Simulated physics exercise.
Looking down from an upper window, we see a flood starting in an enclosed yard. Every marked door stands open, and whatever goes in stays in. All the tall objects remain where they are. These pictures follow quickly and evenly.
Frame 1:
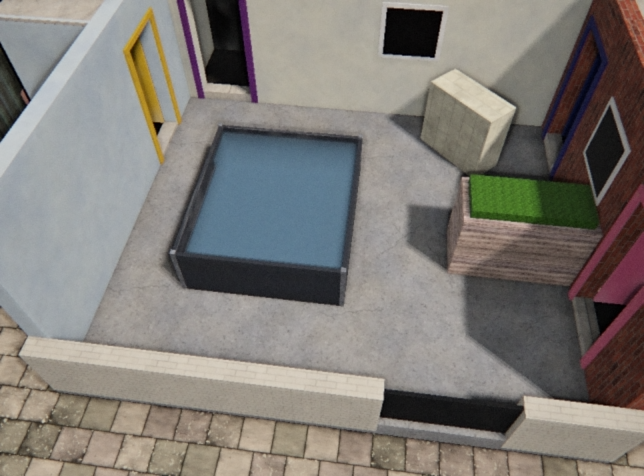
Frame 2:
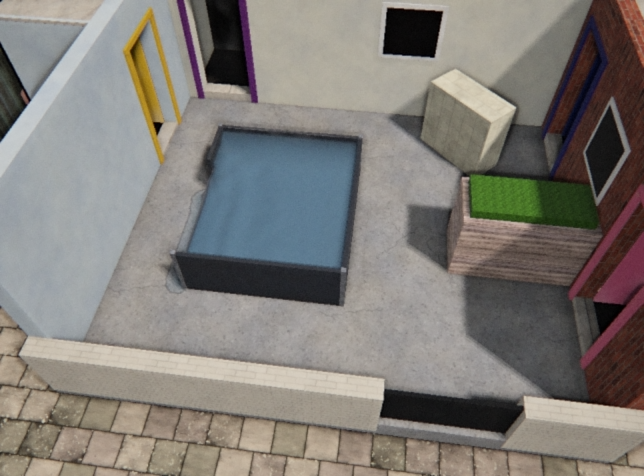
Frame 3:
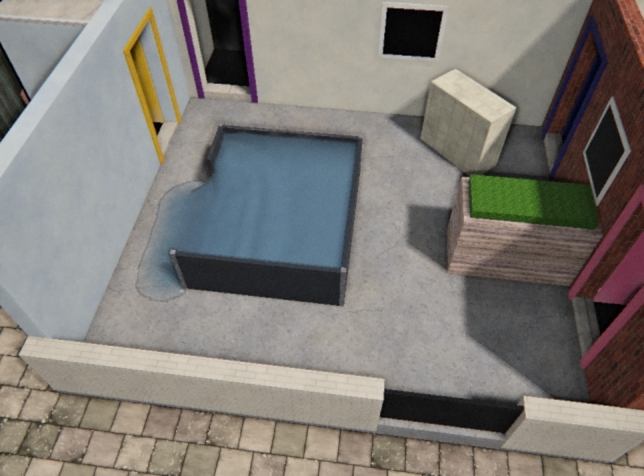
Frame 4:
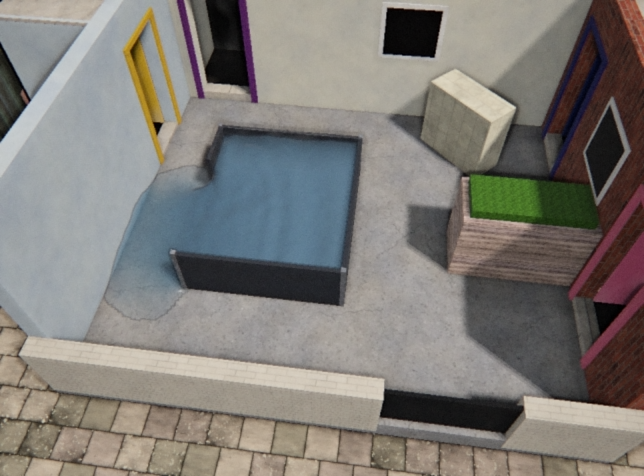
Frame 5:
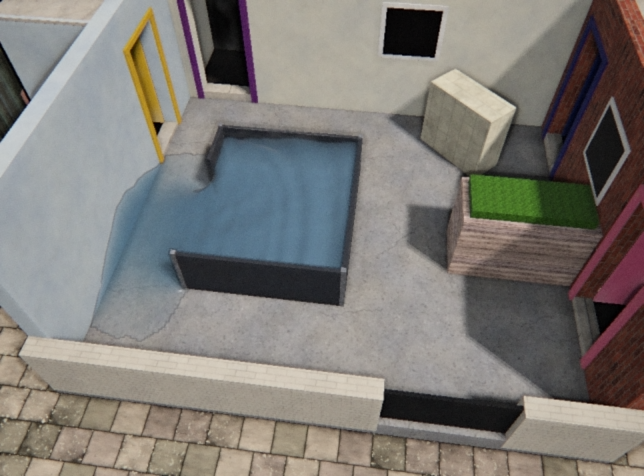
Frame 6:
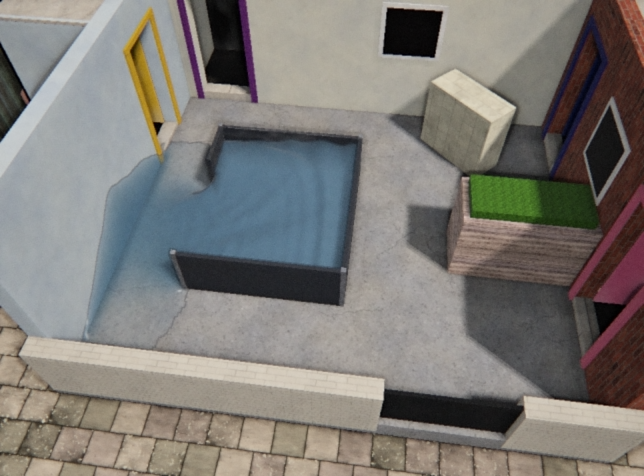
A large open tank of still blue water in a walled yard opened along its left side, and water poured out across the grey floor, spreading to the pale left wall and toward the front.
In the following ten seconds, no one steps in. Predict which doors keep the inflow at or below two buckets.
Outcome: The yellow door tops two buckets; the blue door never tops two buckets; the purple door tops two buckets; the pink door tops two buckets.
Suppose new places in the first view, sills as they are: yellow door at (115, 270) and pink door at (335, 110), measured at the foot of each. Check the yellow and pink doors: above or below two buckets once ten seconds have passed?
Yellow door: Crosses the line; pink door: Stays below the line.
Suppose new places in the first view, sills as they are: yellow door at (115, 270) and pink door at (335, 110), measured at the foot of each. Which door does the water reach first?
That's the one in yellow.
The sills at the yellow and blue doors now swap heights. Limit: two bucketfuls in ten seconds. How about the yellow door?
I reckon yellow doesn't reach the mark.
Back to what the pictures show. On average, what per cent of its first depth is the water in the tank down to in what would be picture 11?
I'd say some 64 %.
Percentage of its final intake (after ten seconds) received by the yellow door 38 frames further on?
I'd say some 70 per cent.
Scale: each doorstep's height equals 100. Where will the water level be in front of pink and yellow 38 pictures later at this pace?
About 200 %, then 150 %.
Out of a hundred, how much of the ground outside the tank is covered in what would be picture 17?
Around 40 percent.
A moment on, water covers 20 % of the floor; the yellow door under two buckets in, the blue door not reached, the purple door not reached, the pink door not reached.
Next, water covers 40 % of the floor; the yellow door under two buckets in, the blue door not reached, the purple door under two buckets in, the pink door not reached.
Then, water covers 75 % of the floor; the yellow door over two buckets in, the blue door not reached, the purple door far over two buckets in, the pink door wet at the sill, nothing in.
Later, water covers 90 % of the floor; the yellow door over two buckets in, the blue door wet at the sill, nothing in, the purple door far over two buckets in, the pink door far over two buckets in.
In the end, water covers 100 % of the floor; the yellow door over two buckets in, the blue door wet at the sill, nothing in, the purple door far over two buckets in, the pink door far over two buckets in.
